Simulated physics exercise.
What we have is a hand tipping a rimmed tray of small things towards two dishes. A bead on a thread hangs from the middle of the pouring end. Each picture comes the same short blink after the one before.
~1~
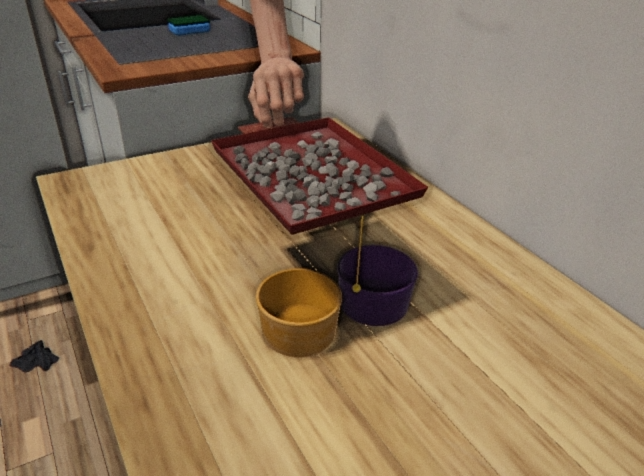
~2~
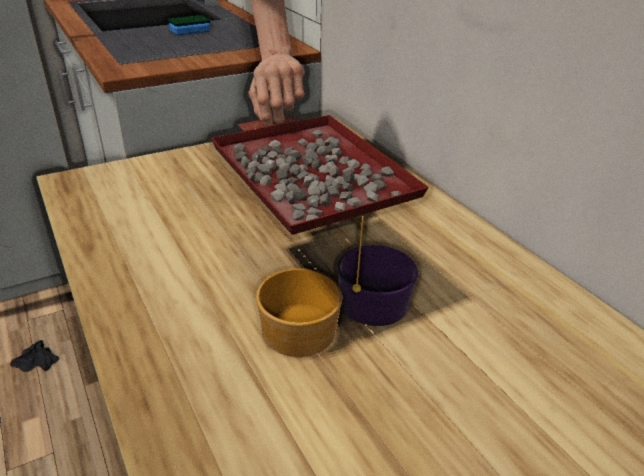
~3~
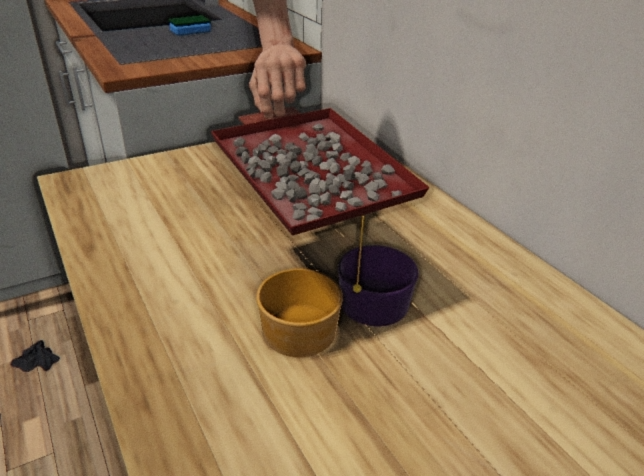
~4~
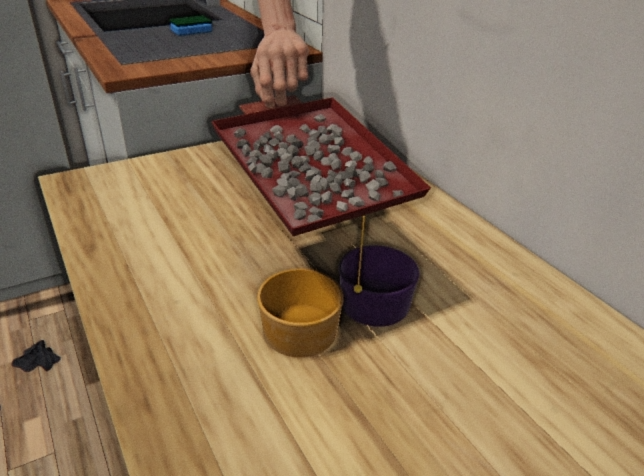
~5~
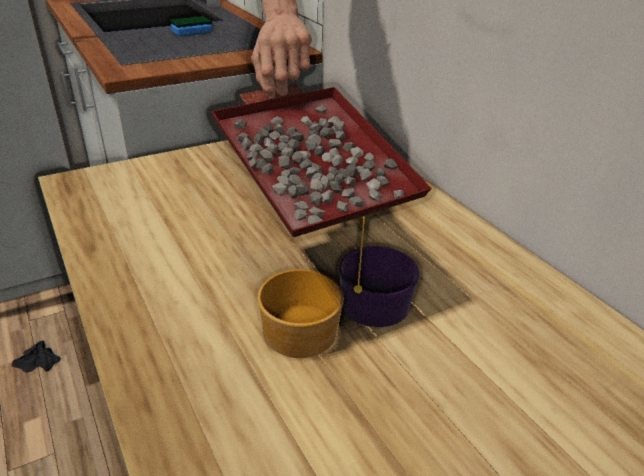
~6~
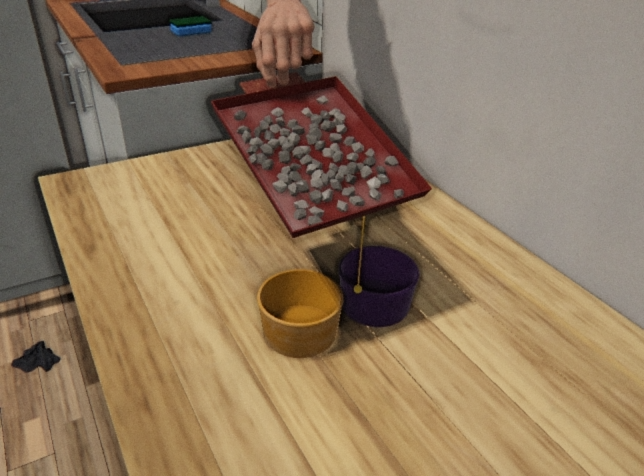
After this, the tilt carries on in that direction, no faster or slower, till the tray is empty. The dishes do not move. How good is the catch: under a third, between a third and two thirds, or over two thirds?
The two hold less than a third of the load.
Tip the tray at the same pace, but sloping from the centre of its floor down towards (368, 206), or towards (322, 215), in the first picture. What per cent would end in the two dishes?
About 0 and 10 per cent.
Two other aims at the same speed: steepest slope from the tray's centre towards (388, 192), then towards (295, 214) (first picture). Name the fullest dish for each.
The first try: The dish on the right. The second: The left one.
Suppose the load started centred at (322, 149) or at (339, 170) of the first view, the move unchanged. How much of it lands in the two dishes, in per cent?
About 0 and 0 per cent.
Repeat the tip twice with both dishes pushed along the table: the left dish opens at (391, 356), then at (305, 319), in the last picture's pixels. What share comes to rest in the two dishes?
About 20 and 40 per cent.
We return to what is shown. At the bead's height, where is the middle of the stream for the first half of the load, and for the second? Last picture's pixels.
First near (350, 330), later near (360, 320).
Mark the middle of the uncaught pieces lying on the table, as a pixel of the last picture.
Roughly at (366, 389).
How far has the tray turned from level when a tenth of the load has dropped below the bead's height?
At about 90°.
Just after the last frame, tray tipped steeply; every one on the tray.
A moment on, tray tipped right over; roughly a third on the tray; roughly a quarter outside both; roughly a third in the air.
Further on, tray tipped past a quarter turn; every one outside both.
When it is over, tray tipped past a quarter turn; not one in the left dish; not one in the right dish; every one outside both.
